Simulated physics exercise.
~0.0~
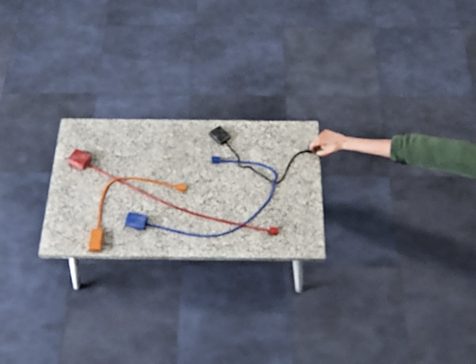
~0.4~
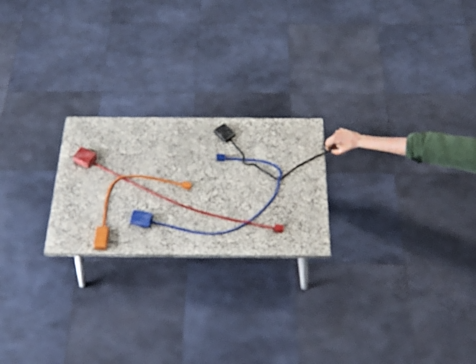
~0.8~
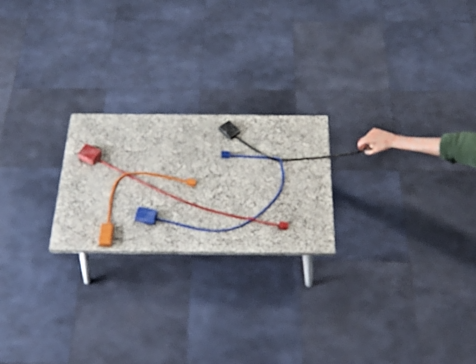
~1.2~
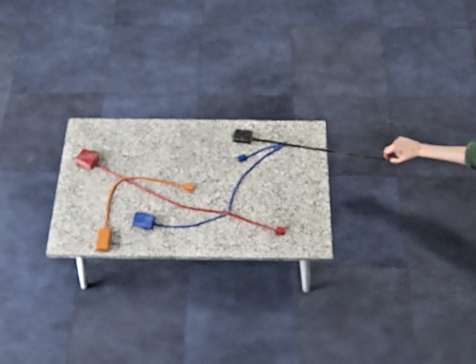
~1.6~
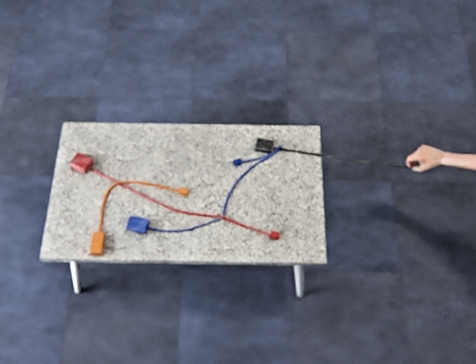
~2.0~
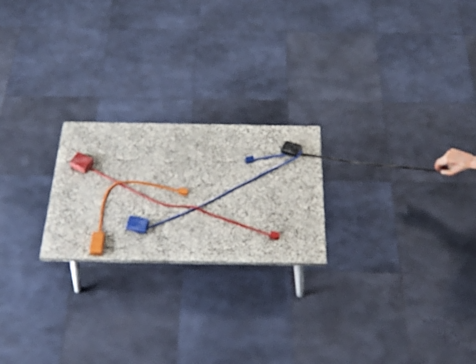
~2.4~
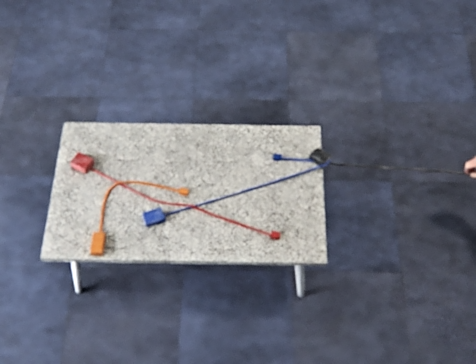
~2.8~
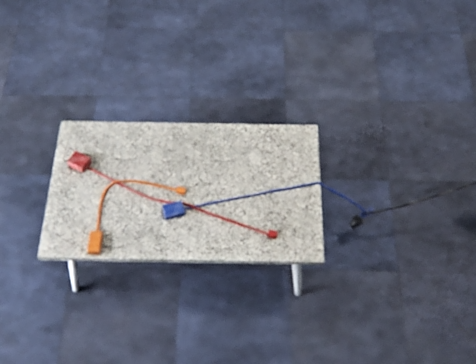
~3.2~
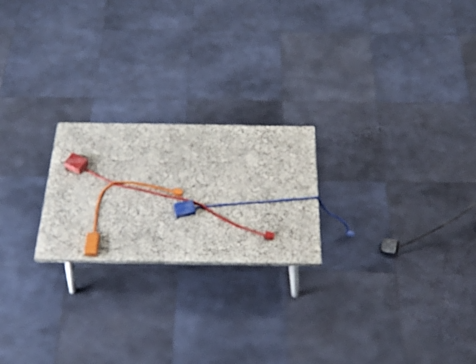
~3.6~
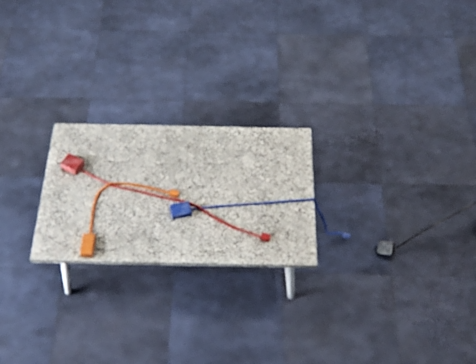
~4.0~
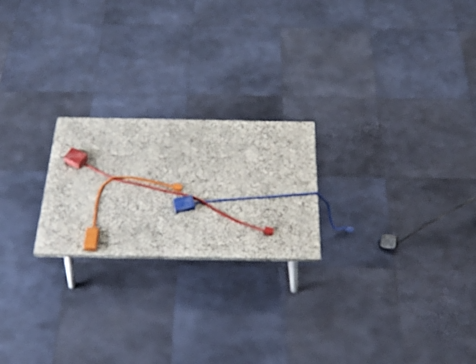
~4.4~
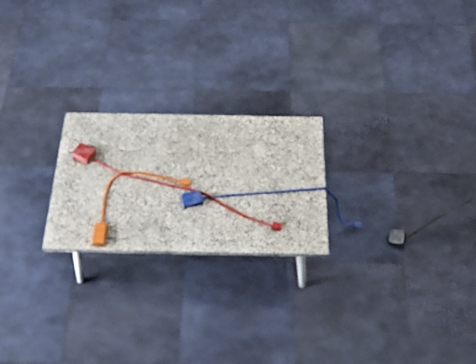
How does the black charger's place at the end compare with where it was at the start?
At the start the black charger lies near the back of the tabletop, right of the middle. By the end it is off the table, beyond the right edge.
